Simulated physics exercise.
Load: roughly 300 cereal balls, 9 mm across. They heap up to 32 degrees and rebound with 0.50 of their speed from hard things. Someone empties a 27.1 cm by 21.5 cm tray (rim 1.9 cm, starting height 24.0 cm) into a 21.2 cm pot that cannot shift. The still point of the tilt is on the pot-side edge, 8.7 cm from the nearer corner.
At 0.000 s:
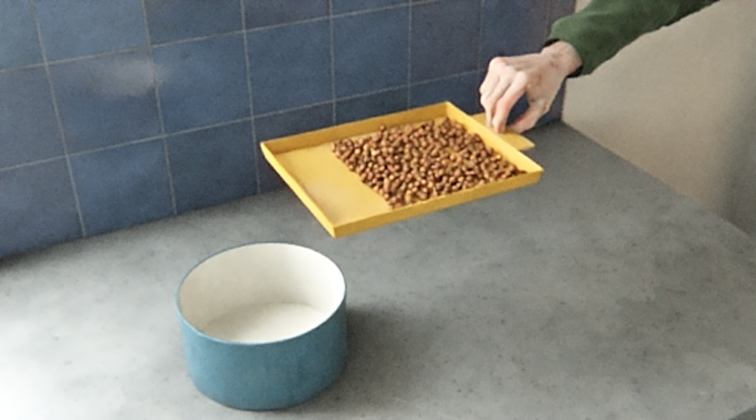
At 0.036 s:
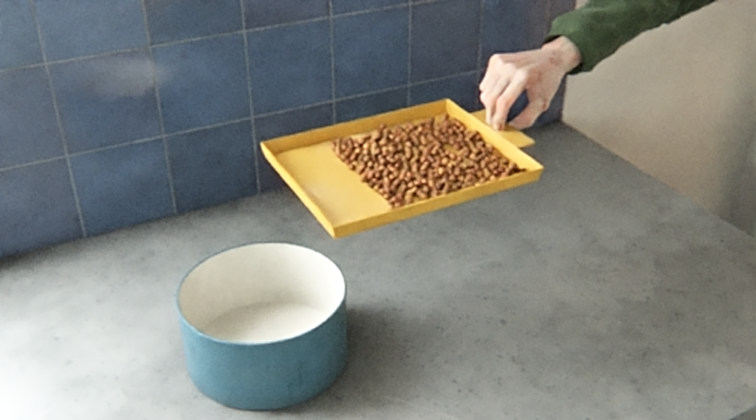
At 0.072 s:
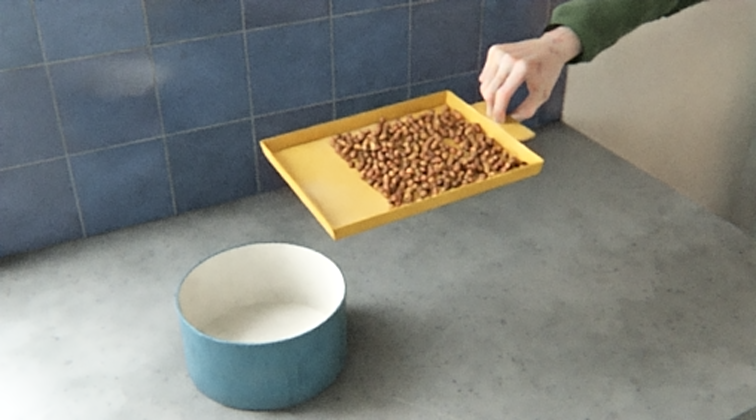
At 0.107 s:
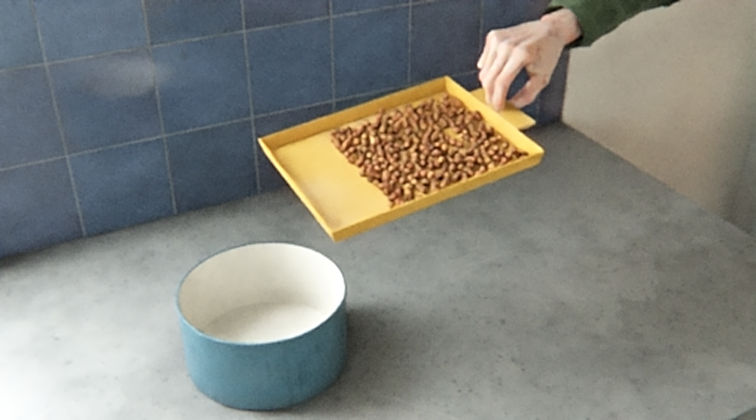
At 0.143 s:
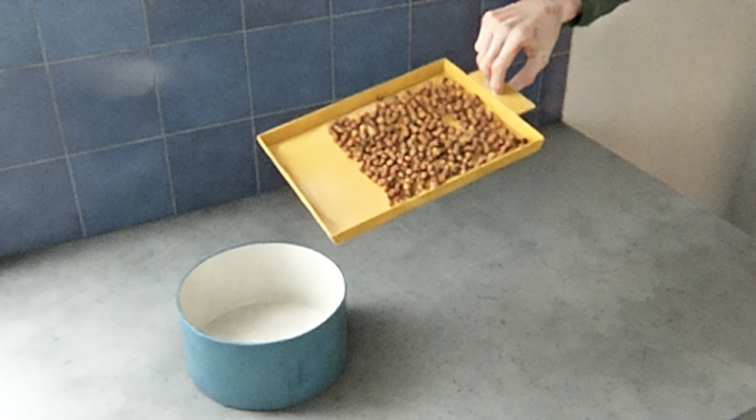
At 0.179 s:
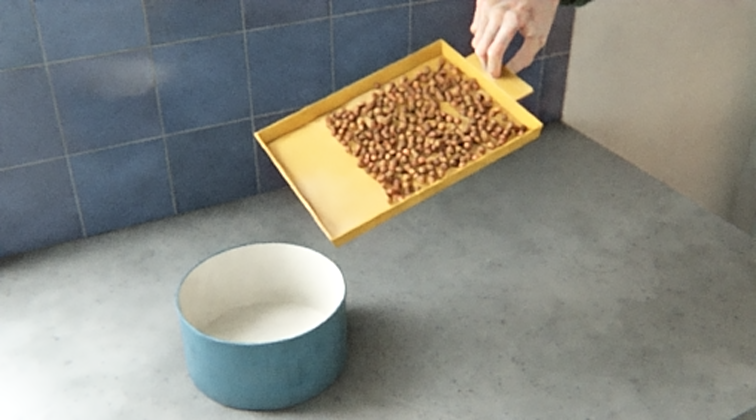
On a grey countertop by blue tiles, a hand raises the handle end of a yellow tray of brown pieces, tilting it leftward.
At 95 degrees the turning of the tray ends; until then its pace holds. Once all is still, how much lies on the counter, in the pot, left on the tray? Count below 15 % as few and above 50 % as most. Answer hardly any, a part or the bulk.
Counter the bulk, pot a part, tray hardly any.
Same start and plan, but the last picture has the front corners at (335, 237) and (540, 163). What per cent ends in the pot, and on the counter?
Pot 10, counter 90.
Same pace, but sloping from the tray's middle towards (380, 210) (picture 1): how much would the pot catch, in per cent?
About 10 per cent.
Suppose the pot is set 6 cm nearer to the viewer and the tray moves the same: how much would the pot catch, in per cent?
Then about 95 per cent.
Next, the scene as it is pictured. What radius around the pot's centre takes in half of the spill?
Some 18 cm.
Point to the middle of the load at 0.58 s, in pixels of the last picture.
At about (324, 229).
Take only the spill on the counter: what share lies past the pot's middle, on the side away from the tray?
Some 70 per cent.
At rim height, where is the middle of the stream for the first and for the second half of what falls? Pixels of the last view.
First near (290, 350), later near (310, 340).
After 0.42 s, tilt 57 degrees; the tray holds 100 %, the pot 0 %.
Then, at 0.58 s, tilt 83 degrees; the tray holds 90 %, the pot 0 %.
Then, at 0.87 s, tilt 95 degrees; the tray holds 5 %, the pot 20 %.
By 2.0 s all is still; counter 75 %, pot 25 %, tray 0 %.
